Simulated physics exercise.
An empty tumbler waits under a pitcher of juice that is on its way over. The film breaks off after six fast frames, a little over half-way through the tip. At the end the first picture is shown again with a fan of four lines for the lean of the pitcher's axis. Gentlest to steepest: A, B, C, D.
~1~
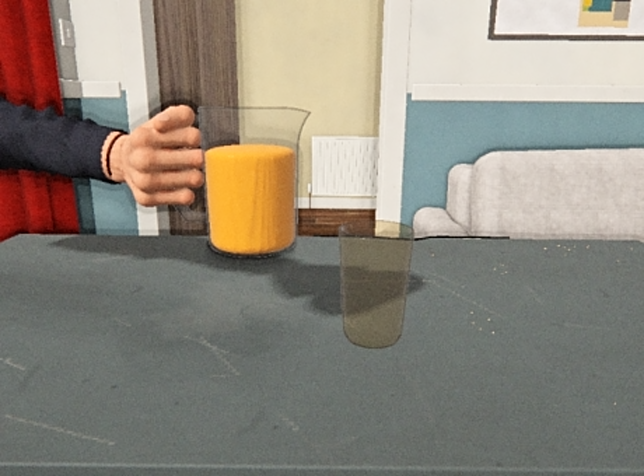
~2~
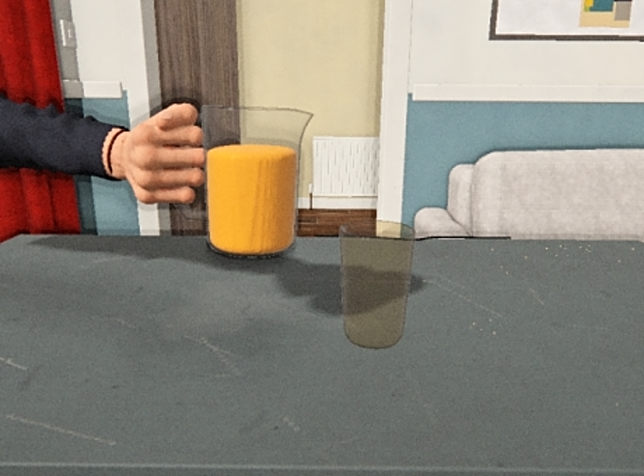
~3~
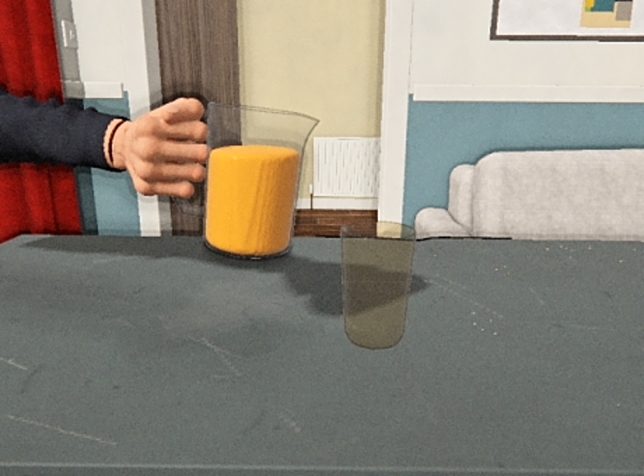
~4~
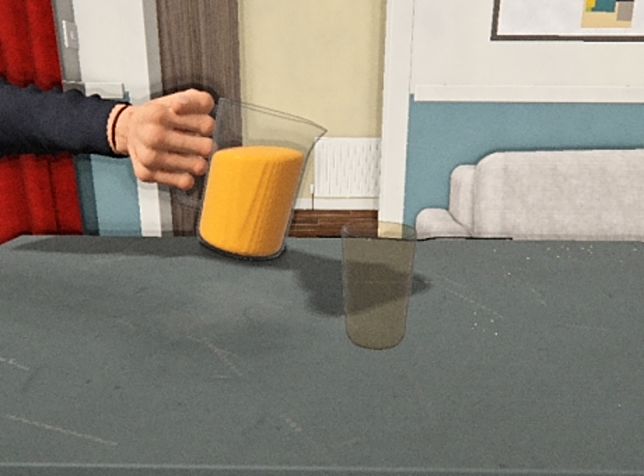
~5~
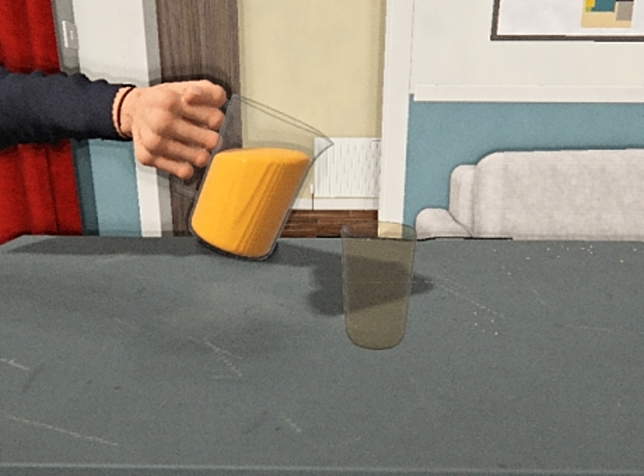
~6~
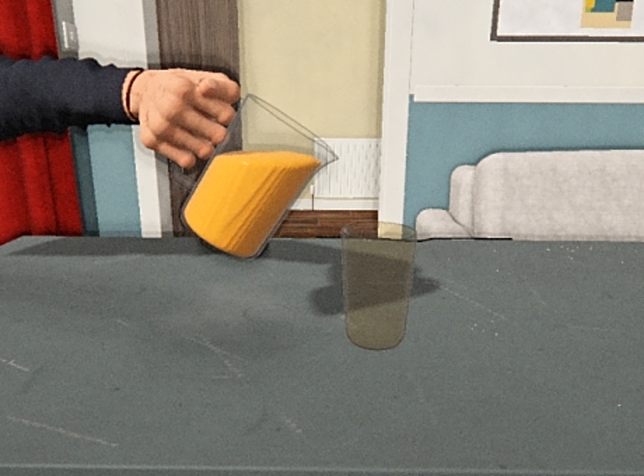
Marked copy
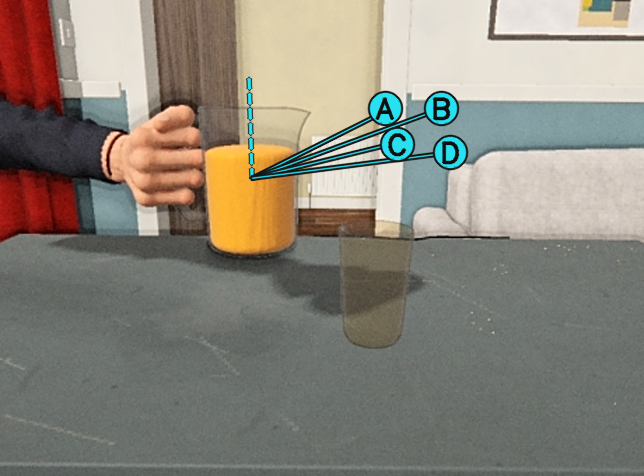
A hand on the left held a clear pitcher of orange juice upright above a dark table, then gradually tilted it to the right near an empty tumbler, with no juice leaving the pitcher.
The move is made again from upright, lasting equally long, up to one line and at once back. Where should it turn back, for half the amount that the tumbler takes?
B works best here.
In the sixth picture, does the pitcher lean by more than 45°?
No.
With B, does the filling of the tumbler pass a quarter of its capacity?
Yes, it does.
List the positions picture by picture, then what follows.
Upright, lip at (308, 112); rim of the tumbler round (376, 228); nothing has left yet.
Upright, lip at (311, 114); nothing has left yet.
Tipped about 7°, lip at (318, 120); nothing has left yet.
Tipped about 14°, lip at (326, 130); nothing has left yet.
Tipped about 23°, lip at (332, 142); nothing has left yet.
Tipped about 33°, lip at (337, 157); nothing has left yet.
On the marked copy, A at (371, 118); B at (425, 114); C at (380, 146); D at (433, 154).
If A is chosen, the tumbler ends with about 33 % of what it can hold.
If B is chosen, the tumbler ends with about 49 % of what it can hold.
If C is chosen, the tumbler ends with about 66 % of what it can hold.
If D is chosen, the tumbler ends with about 73 % of what it can hold; 7 % of the juice is spilt.
